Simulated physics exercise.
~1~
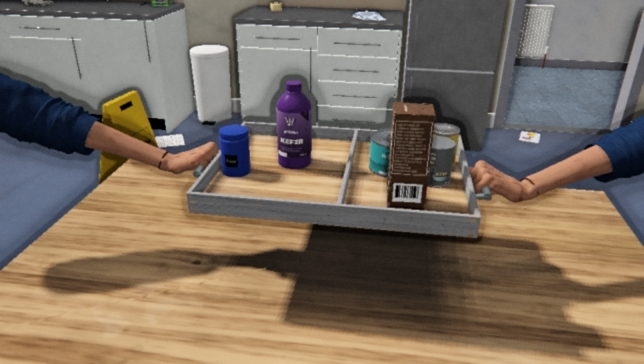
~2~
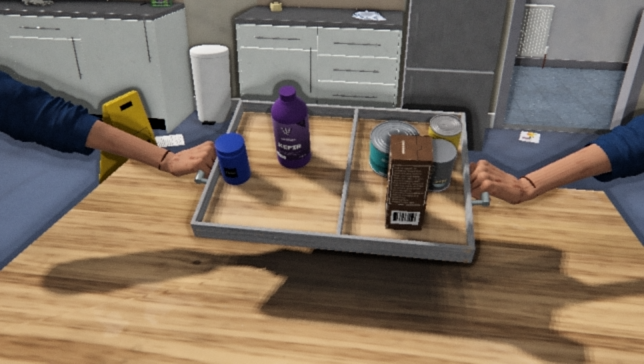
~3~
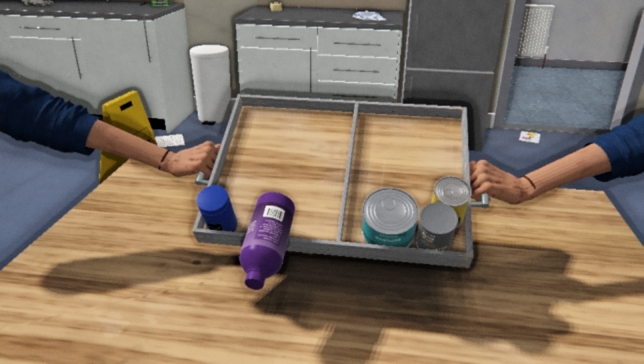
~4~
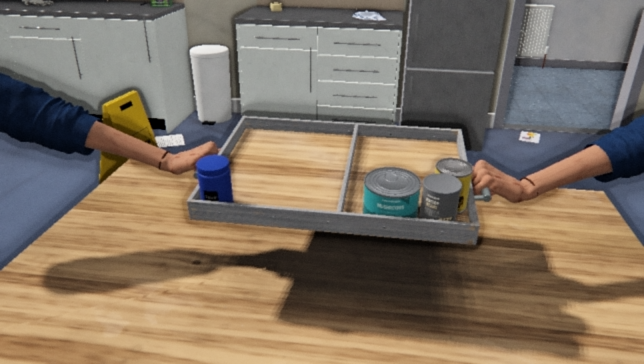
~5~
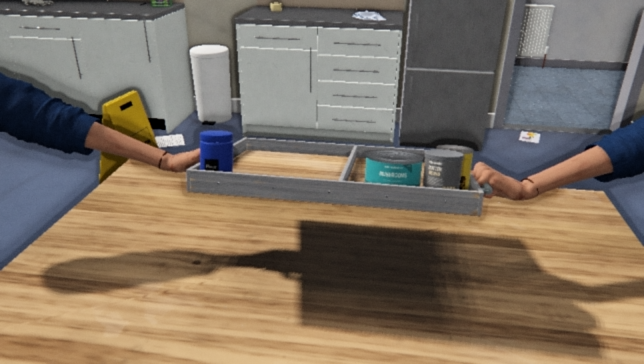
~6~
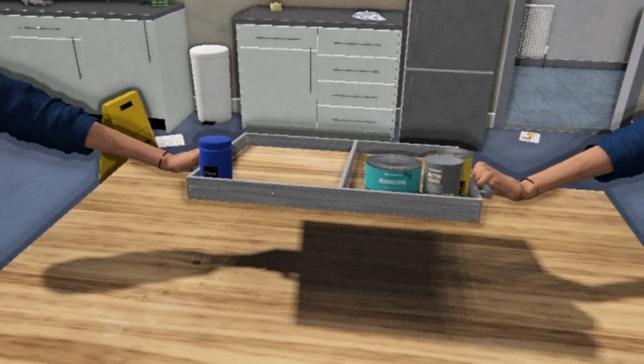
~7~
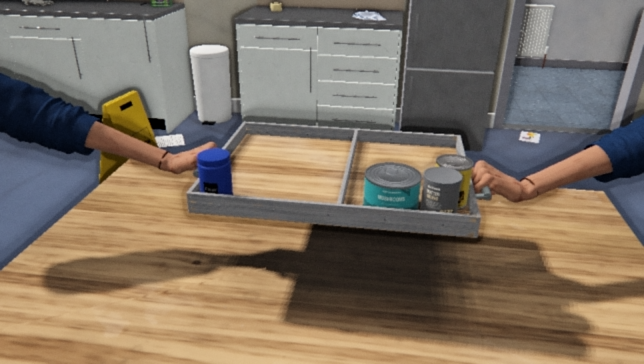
In a kitchen, two hands tipped a divided tray of containers steeply toward the viewer, sending a brown carton and a purple bottle off the near edge, then tilted it back and levelled it, with the blue jar, turquoise tub and tins still aboard.
